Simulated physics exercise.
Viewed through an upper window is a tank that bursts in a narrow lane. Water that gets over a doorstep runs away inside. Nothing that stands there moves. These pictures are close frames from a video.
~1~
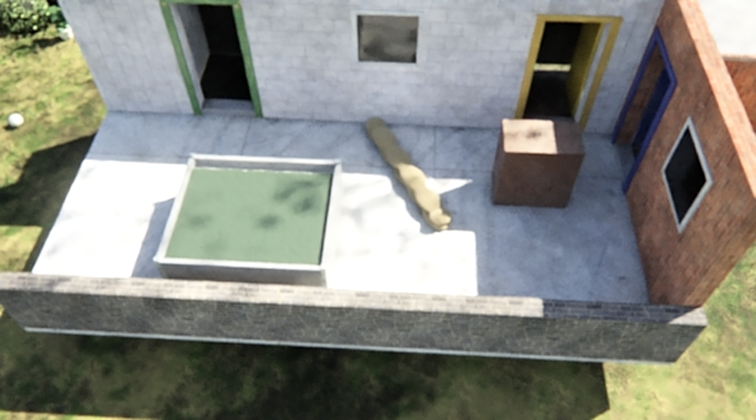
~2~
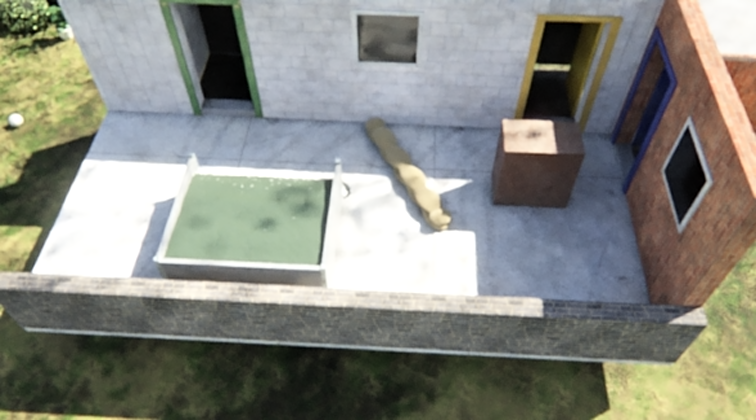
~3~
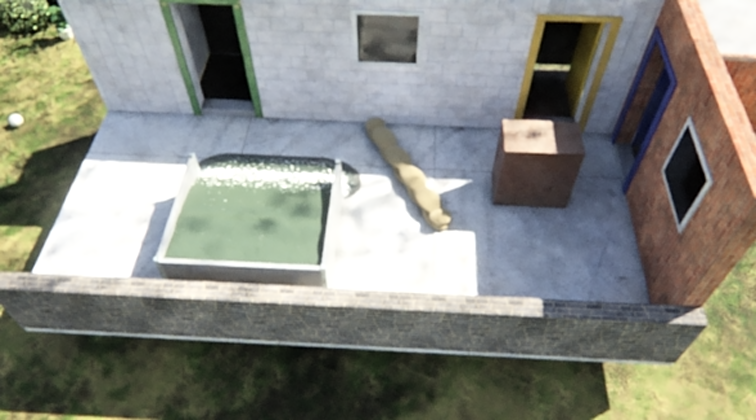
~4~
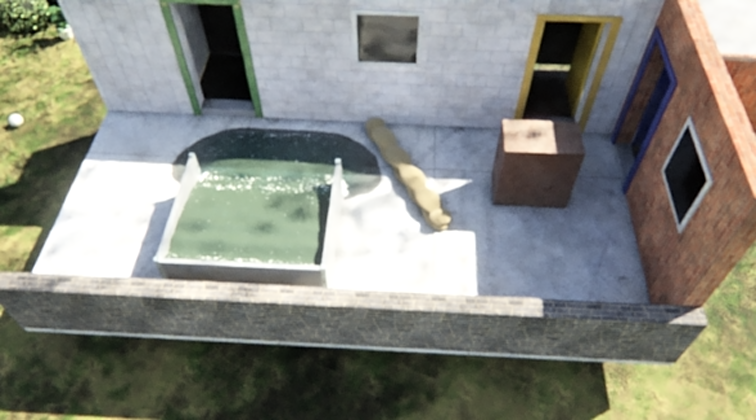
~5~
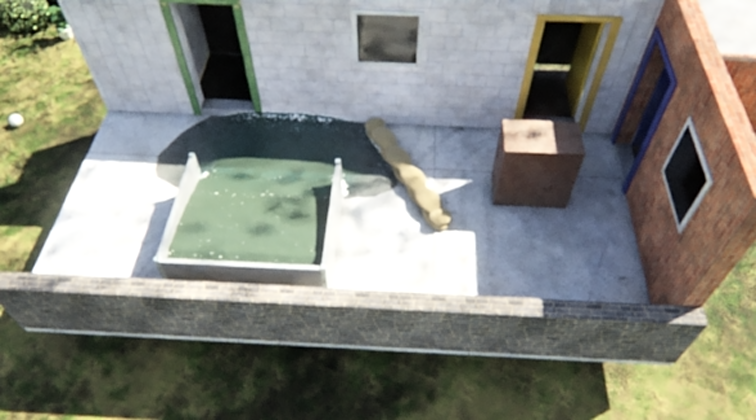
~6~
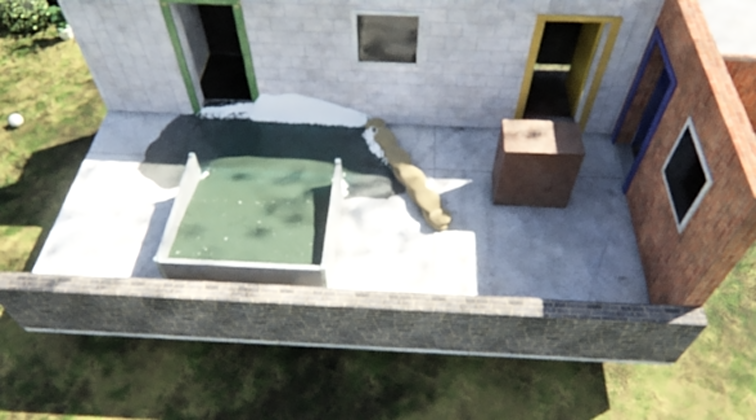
Water burst from the far side of a green-filled tank in a walled yard, spread darkly across the pale paving, then splashed white along the block wall and against a log lying nearby.
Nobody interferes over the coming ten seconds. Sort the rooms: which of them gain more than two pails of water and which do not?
The yellow door gains no more; the blue door gains more; the green door gains more.
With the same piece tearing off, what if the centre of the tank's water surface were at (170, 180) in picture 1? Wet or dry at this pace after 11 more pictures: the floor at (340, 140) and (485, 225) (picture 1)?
Soaked, bone-dry.
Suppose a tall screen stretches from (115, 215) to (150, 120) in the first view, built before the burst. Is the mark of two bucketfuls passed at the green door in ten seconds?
Note: Green above threshold.
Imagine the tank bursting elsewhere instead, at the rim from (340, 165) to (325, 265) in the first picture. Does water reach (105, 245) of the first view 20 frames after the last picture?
Result: Not reached.
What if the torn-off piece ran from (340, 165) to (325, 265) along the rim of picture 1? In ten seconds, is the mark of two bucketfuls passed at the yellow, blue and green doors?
One by one: Yellow door ends up above; blue door ends up above; green door ends up below.
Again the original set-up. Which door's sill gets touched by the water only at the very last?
Result: The one in blue.
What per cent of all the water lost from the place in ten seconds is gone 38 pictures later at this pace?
Estimate: Some 80 %.
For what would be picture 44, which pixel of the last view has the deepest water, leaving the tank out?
Near (639, 335).
A moment on, water covers 25 % of the floor; the yellow door not reached, the blue door not reached, the green door over two buckets in.
Next, water covers 40 % of the floor; the yellow door not reached, the blue door not reached, the green door far over two buckets in.
Then, water covers 65 % of the floor; the yellow door wet at the sill, nothing in, the blue door under two buckets in, the green door far over two buckets in.
Later, water covers 75 % of the floor; the yellow door wet at the sill, nothing in, the blue door over two buckets in, the green door far over two buckets in.
In the end, water covers 90 % of the floor; the yellow door wet at the sill, nothing in, the blue door over two buckets in, the green door far over two buckets in.
